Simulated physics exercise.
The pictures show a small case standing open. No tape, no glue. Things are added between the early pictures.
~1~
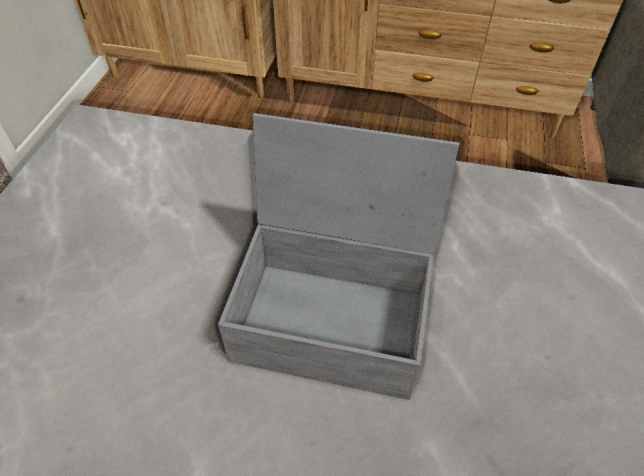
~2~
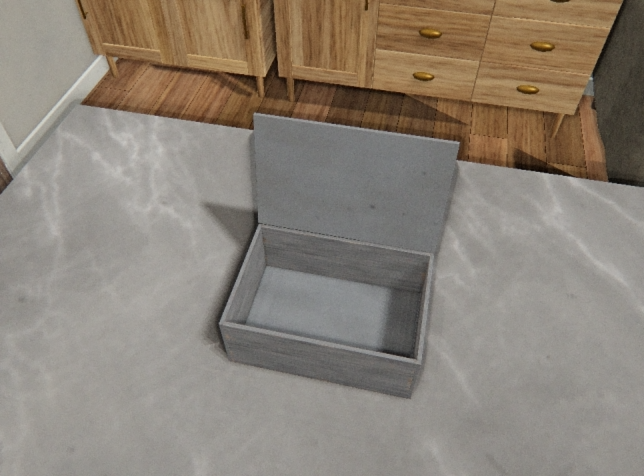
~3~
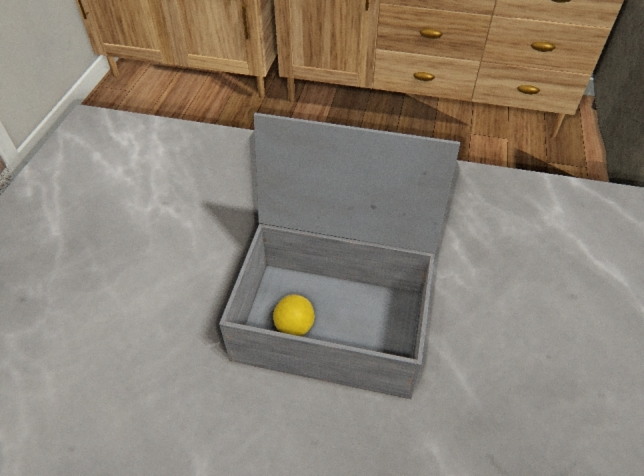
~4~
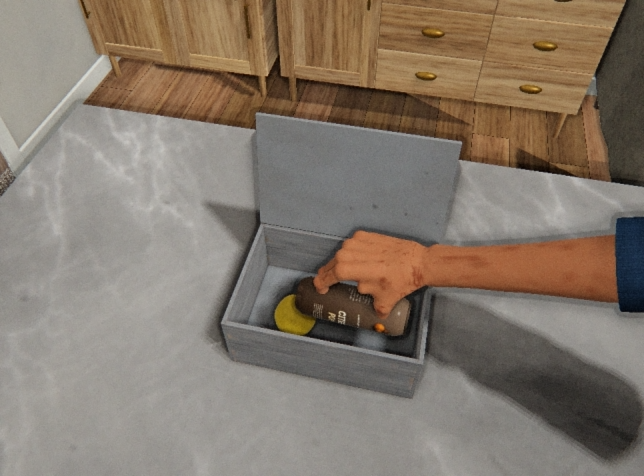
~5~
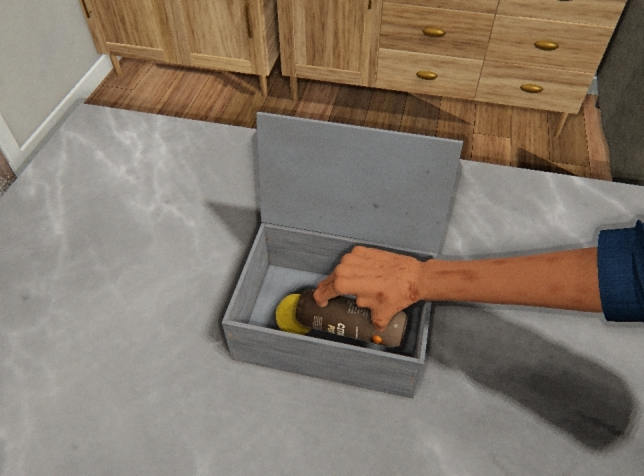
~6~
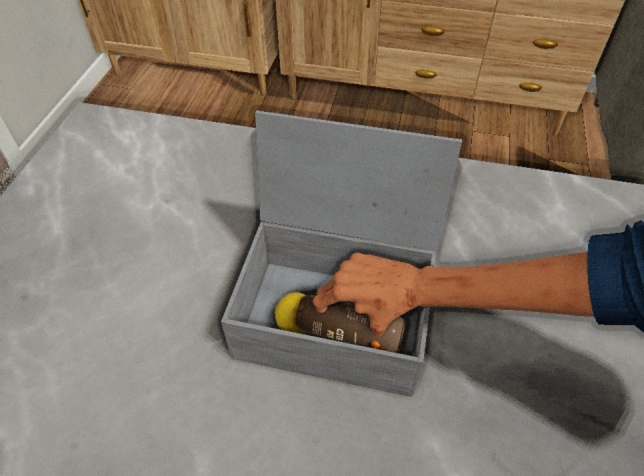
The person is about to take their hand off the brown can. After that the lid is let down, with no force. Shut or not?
Here the lid sits on the rim.
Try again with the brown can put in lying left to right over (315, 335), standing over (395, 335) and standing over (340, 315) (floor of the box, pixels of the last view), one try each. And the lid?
In the first case it closes; in the second case it will not close; in the third case it will not close.
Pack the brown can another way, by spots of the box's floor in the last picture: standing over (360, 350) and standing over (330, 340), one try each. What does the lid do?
First, it stays ajar; second, it will not close.
Then, 0.50 s after the last picture, brown can rolled about its own width near (354, 352); yellow lemon rolled a little.
Then, 1.40 s after the last picture, lid 72° above the rim; brown can rolled about its own width near (354, 350); yellow lemon rolled about its own width.
Then, 1.80 s after the last picture, lid 46° above the rim; brown can rolled about its own width near (354, 350); yellow lemon rolled about its own width.
Then, 2.20 s after the last picture, lid 14° above the rim; brown can rolled about its own width near (354, 350); yellow lemon rolled about its own width.
At rest, lid shut; moved from the start, yellow lemon and brown can. Seen from the same camera at the end, brown can near (354, 350).
